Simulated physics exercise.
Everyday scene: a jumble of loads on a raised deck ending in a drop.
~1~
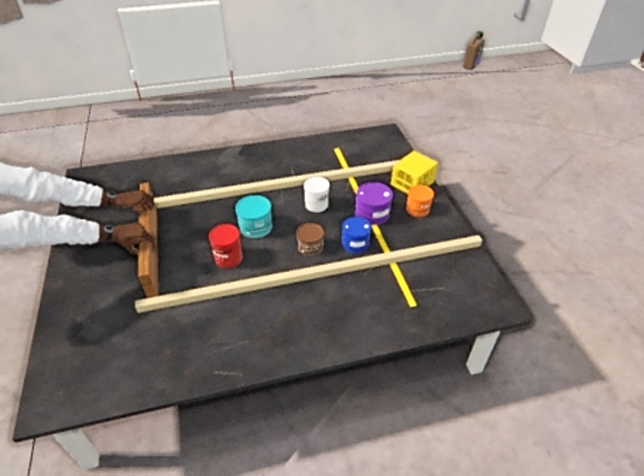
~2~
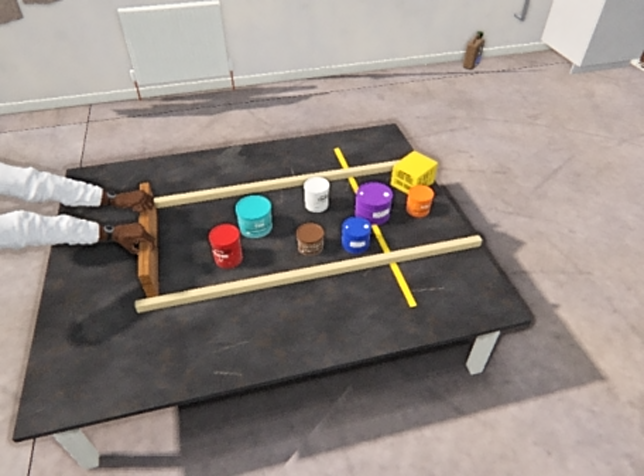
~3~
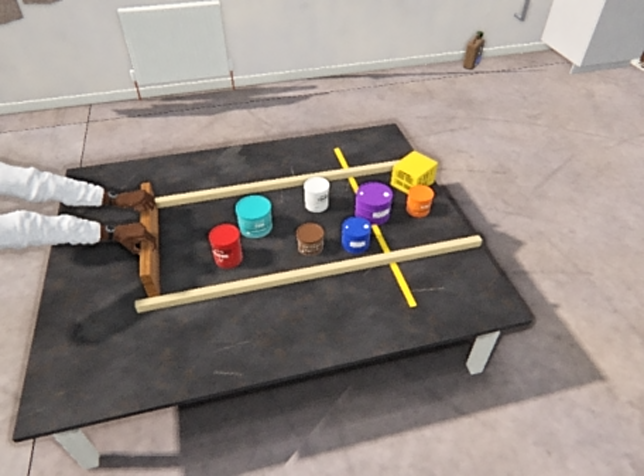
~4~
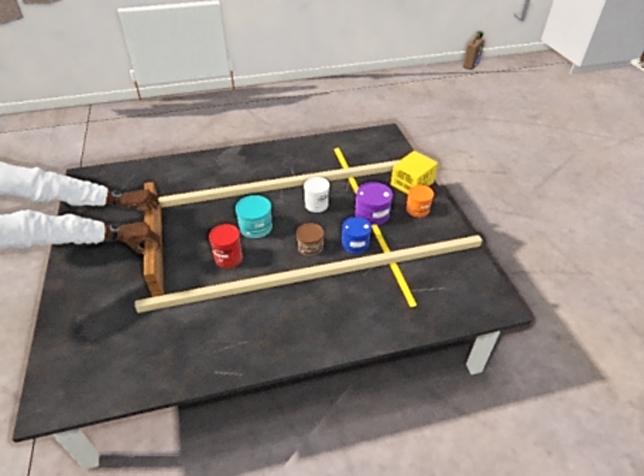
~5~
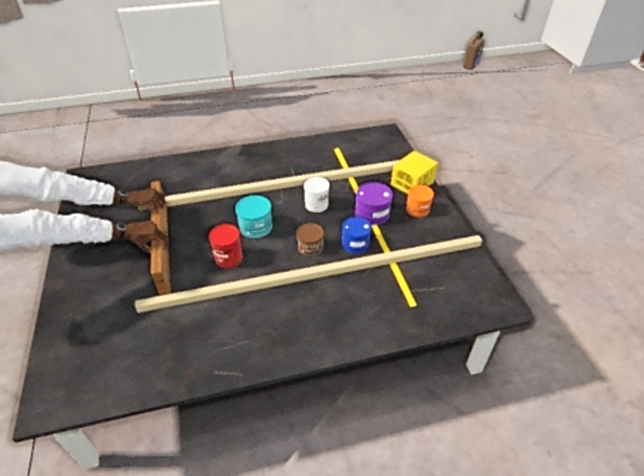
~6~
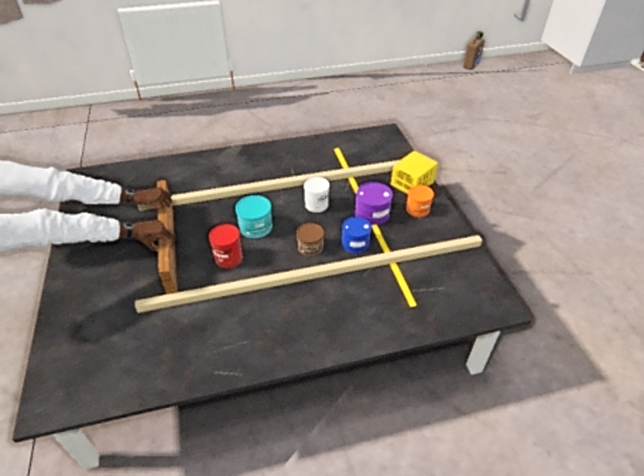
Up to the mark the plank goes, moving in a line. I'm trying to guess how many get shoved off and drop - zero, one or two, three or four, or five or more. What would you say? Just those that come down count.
I would say zero.
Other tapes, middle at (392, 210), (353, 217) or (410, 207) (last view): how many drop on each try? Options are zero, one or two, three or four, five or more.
First just one or two, then not one, then 3 or 4.
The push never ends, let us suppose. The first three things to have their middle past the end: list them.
Orange pail, blue canister, purple canister.
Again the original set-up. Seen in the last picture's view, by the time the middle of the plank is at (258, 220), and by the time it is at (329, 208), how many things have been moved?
The counts are 2 and 6.
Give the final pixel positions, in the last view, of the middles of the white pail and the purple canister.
The white pail at (368, 180), the purple canister at (415, 200).
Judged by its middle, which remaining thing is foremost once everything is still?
Nearest at the end: The orange pail.
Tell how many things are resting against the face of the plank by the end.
The figure is 3.
Soon after, none off yet; yellow crate at rest near (414, 174); orange pail at rest near (419, 201); purple canister at rest near (373, 204).
At rest, the number that fall off is zero.
